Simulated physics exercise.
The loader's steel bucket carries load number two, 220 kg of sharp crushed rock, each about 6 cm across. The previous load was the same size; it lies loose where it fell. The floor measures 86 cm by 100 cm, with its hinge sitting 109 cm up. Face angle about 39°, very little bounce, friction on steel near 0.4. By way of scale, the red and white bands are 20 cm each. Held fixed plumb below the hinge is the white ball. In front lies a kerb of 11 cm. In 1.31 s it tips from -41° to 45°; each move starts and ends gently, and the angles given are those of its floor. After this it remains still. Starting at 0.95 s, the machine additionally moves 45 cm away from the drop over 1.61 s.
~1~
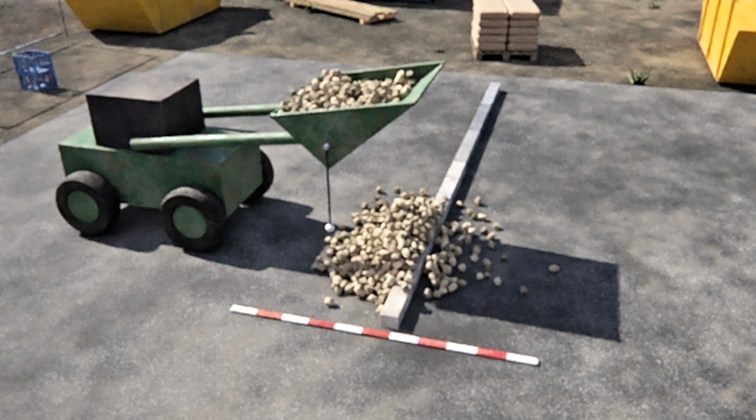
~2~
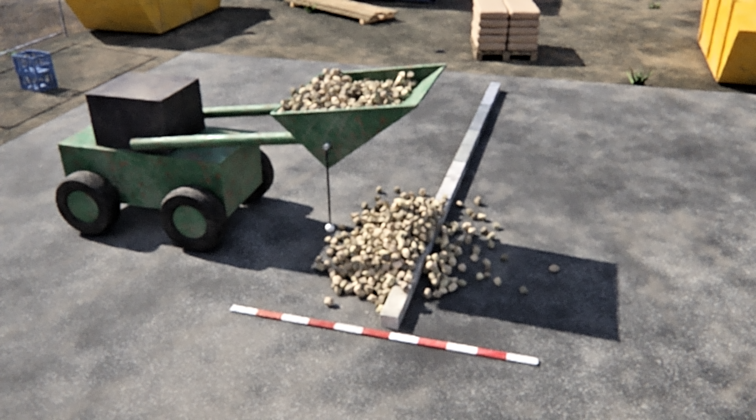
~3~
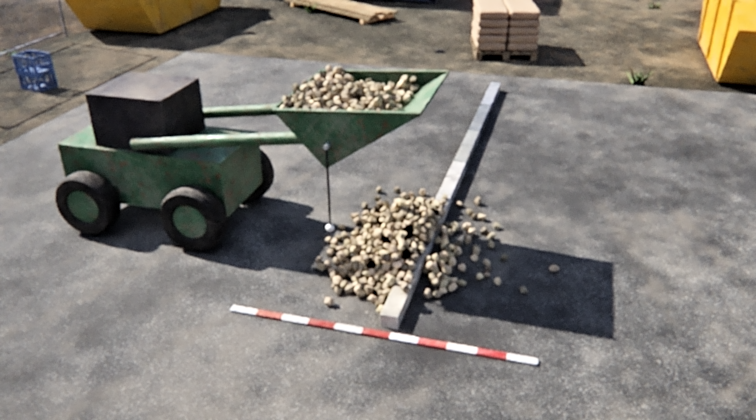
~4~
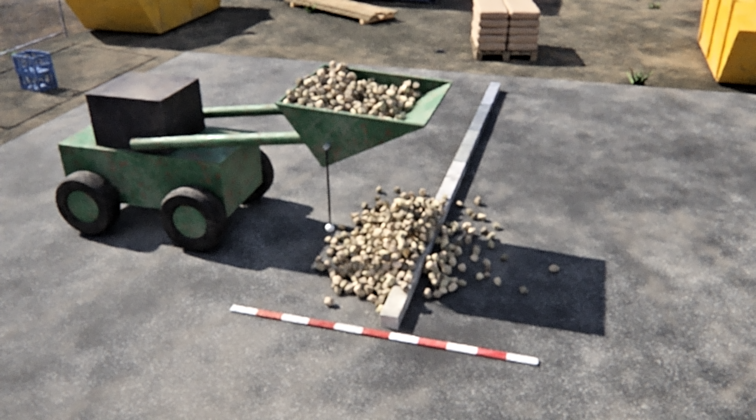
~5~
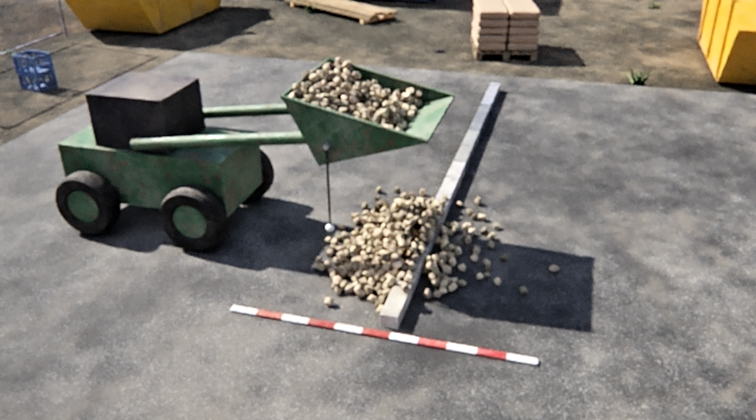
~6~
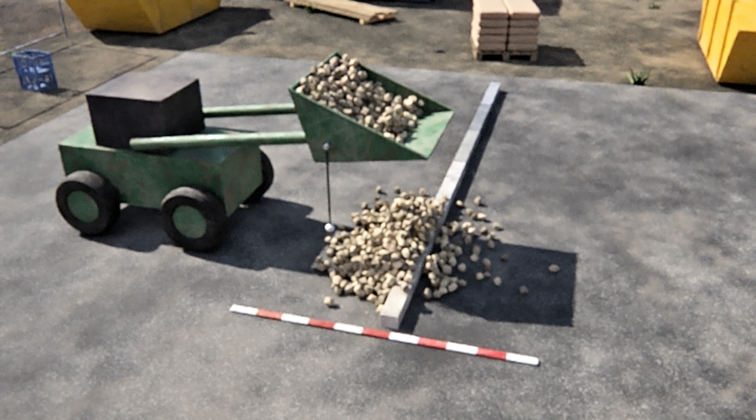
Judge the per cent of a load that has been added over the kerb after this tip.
The added amount is roughly 62 per cent of a load.
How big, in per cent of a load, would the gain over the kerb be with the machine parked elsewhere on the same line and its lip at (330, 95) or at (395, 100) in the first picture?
Around 0 and 30 percent respectively.
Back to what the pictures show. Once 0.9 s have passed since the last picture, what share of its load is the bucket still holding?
It still holds about 35 per cent.
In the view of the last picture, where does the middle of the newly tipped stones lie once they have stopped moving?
In the last view, about pixel (442, 243).
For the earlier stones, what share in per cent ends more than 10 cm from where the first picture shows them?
5 per cent.
Then, 0.4 s after the last picture the floor is at 31°; in per cent of one load, 100 in the bucket, 89 on this side of the kerb, 11 over the kerb; the foremost stones are at (505, 266).
Then, 0.9 s after the last picture the floor is at 45°; in per cent of one load, 37 in the bucket, 137 on this side of the kerb, 25 over the kerb; the foremost stones are at (505, 266).
Then, 2.5 s after the last picture the floor is at 45°; in per cent of one load, 0 in the bucket, 128 on this side of the kerb, 72 over the kerb; the foremost stones are at (568, 268).
Then, 4.8 s after the last picture the floor is at 45°; in per cent of one load, 0 in the bucket, 128 on this side of the kerb, 72 over the kerb; the foremost stones are at (568, 268). Net gain over the kerb, 62.
